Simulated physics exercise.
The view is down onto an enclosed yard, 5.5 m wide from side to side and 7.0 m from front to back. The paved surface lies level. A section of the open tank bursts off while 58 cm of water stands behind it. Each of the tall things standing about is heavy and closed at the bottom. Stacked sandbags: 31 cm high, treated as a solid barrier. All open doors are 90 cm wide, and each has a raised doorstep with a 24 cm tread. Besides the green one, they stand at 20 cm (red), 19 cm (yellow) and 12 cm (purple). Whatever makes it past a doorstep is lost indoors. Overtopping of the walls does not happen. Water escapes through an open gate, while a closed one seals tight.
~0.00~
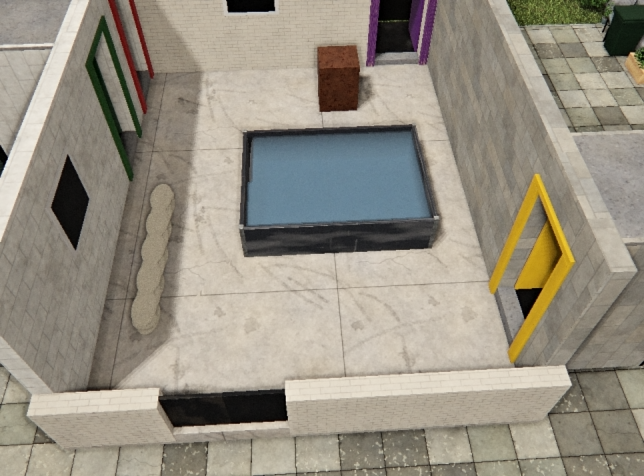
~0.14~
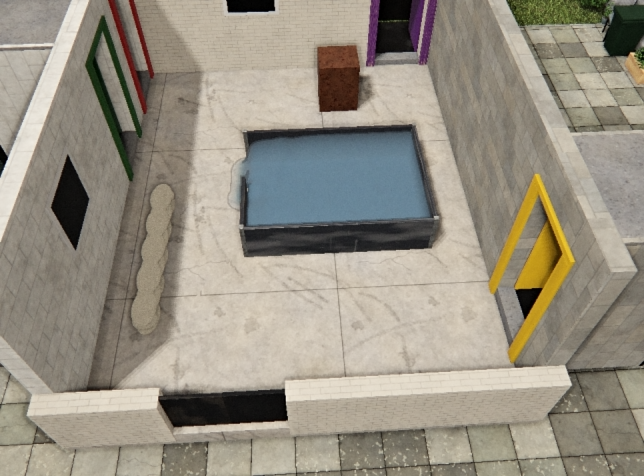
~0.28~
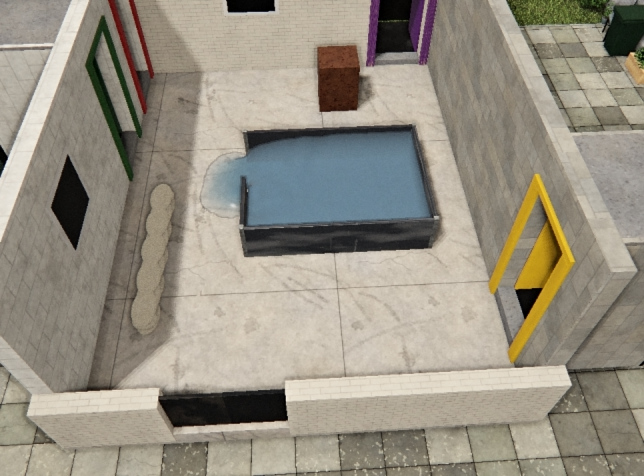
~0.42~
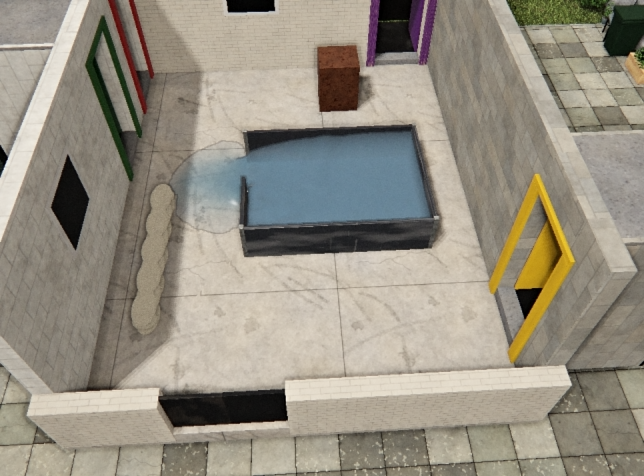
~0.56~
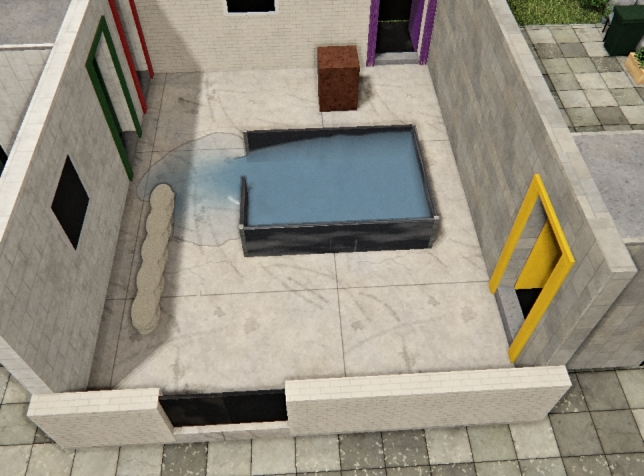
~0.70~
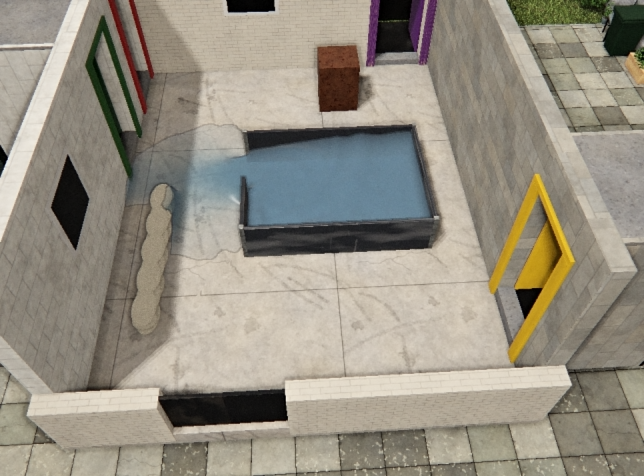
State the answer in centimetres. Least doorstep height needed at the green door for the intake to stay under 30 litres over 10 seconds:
25 cm or so.
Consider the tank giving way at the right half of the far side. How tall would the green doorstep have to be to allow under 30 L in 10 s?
It should stand roughly 7.5 cm high.
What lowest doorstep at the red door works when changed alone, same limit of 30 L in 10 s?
For red: Close to 17 cm.
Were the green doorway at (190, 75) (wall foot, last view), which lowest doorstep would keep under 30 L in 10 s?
Something near 22 cm.
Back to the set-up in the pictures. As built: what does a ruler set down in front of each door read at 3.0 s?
Red door 19 cm, yellow door 0 cm, green door 28 cm, purple door 0 cm.
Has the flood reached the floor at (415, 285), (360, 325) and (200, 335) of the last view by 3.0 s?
Status: Clear / clear / submerged.
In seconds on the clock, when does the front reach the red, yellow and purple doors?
Red at 1.5 s, yellow at 6.0 s and purple at 3.8 s.
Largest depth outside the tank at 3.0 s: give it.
I'd estimate roughly 32 cm.
After 1.4 s water covers 20 % of the floor, deepest (34 cm) near (130, 184); 29 cm at the green door, 9 litres in over its 18 cm doorstep.
After 3.0 s water covers 45 % of the floor, deepest (32 cm) near (152, 78); 28 cm at the green door, 91 litres in over its 18 cm doorstep.
After 10.0 s water covers 95 % of the floor, deepest (15 cm) near (427, 196); 12 cm at the green door, 131 litres in over its 18 cm doorstep.
At the green door as built, the water arrived by 0.8 s and peaked near 32 cm at 1.8 s.
Run again over the same 10 s with other heights there, 64 litres in over 22 cm, 9 litres over 29.5 cm. The limit of 30 litres is kept from about 25 cm up.
